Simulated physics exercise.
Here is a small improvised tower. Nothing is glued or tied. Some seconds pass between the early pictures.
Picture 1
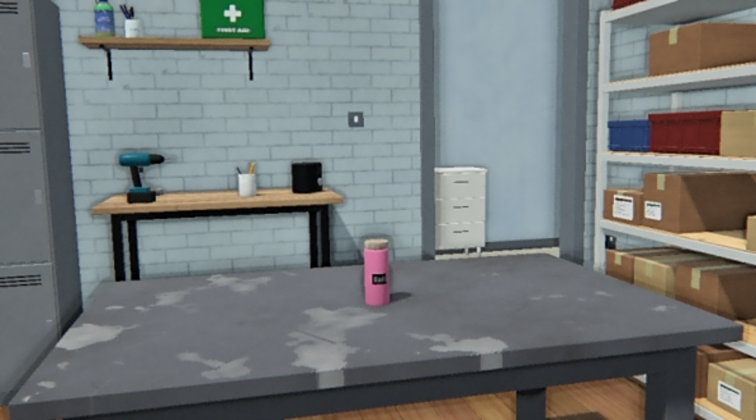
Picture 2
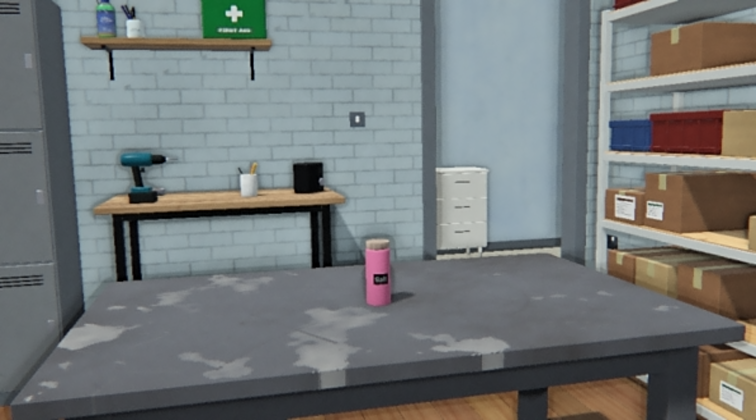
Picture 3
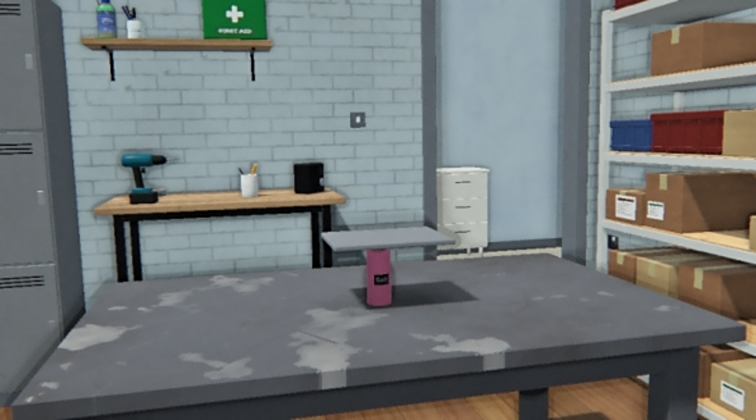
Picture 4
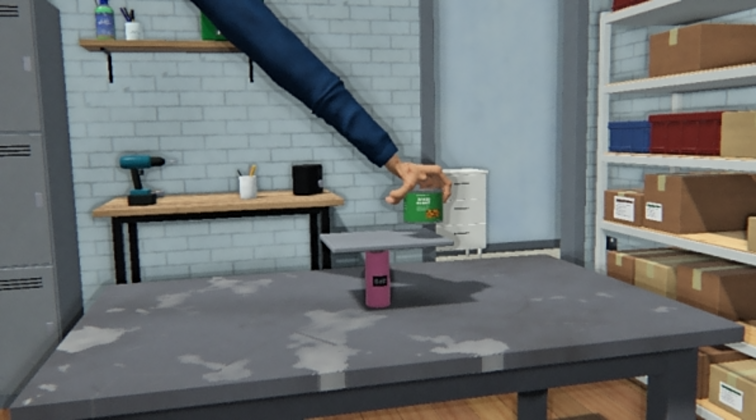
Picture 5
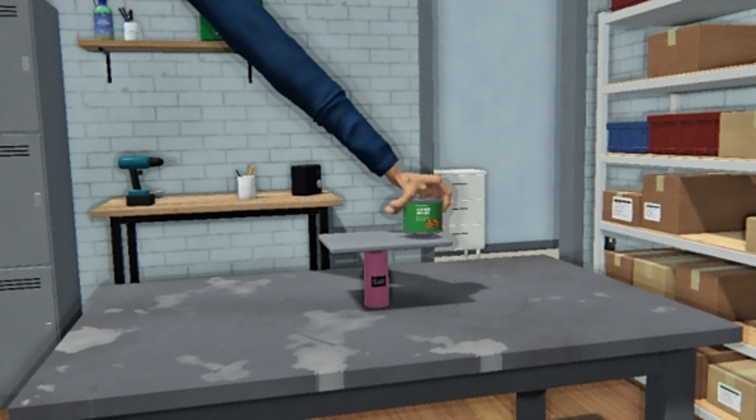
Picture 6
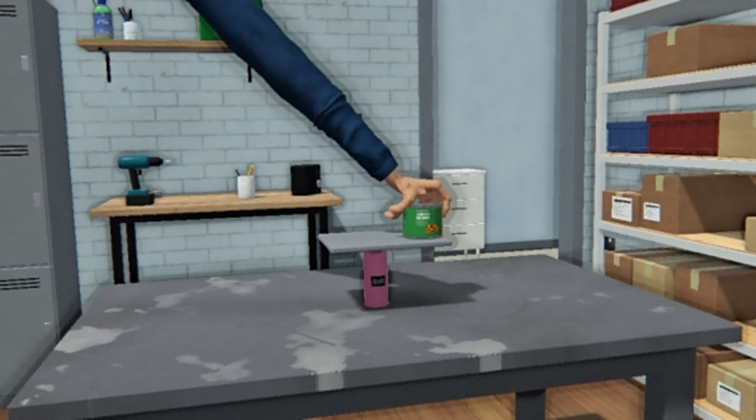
In the video, a pink jar stands on a gray table, and then a flat gray board appears on top of it. A hand lowers a green tub onto the right side of the board and keeps hold of it.
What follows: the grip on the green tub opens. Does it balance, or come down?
Here the stack comes apart.
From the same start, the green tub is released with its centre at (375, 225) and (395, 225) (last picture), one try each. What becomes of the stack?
First try: It keeps its balance; second try: It comes apart.
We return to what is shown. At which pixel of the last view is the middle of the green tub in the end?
At about (496, 286).
Then, 0.40 s on from there, green tub now fallen; grey lid on its side.
Then, 0.60 s on from there, grey lid now fallen.
In the end, fallen, green tub and grey lid; pink jar unmoved. At the end, from the last picture's camera, green tub near (496, 286). The stack gives way.
